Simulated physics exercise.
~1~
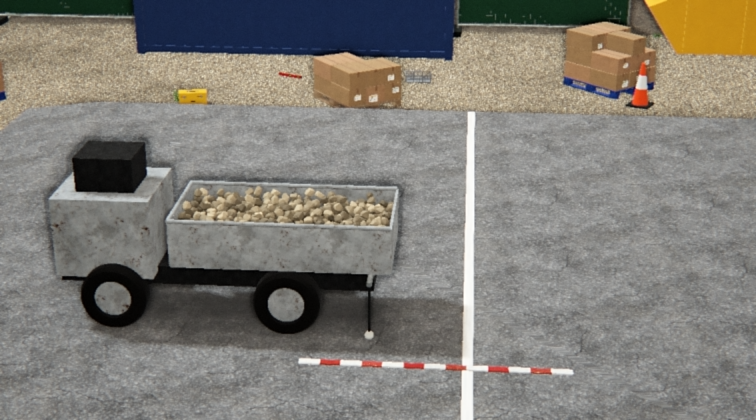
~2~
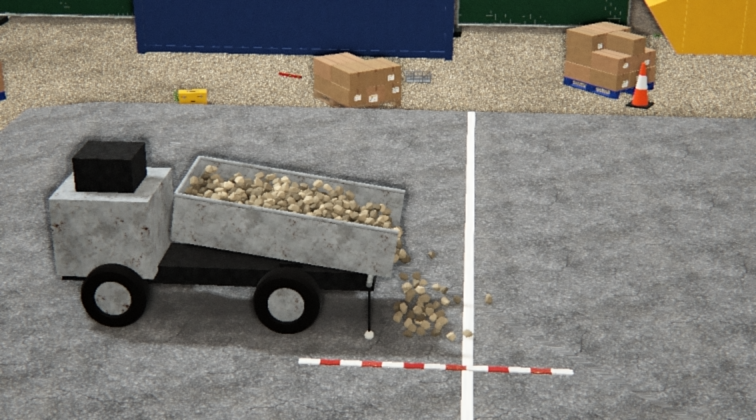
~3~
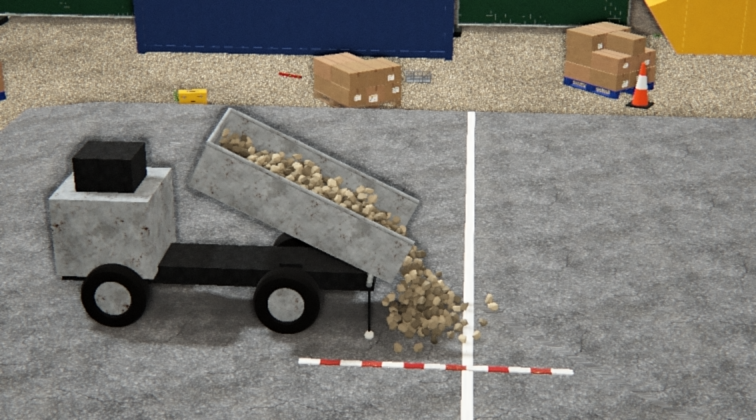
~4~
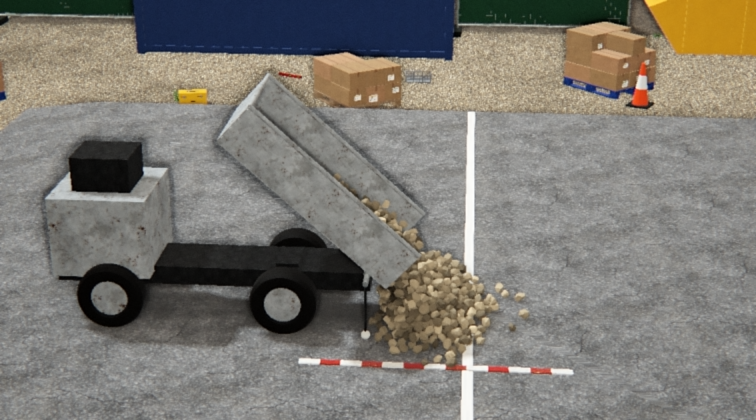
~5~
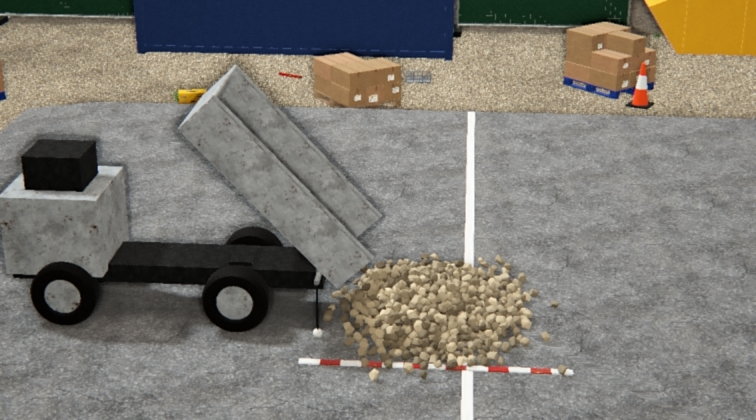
On a building site, a truck tips out its stones, pulling left from the heap.
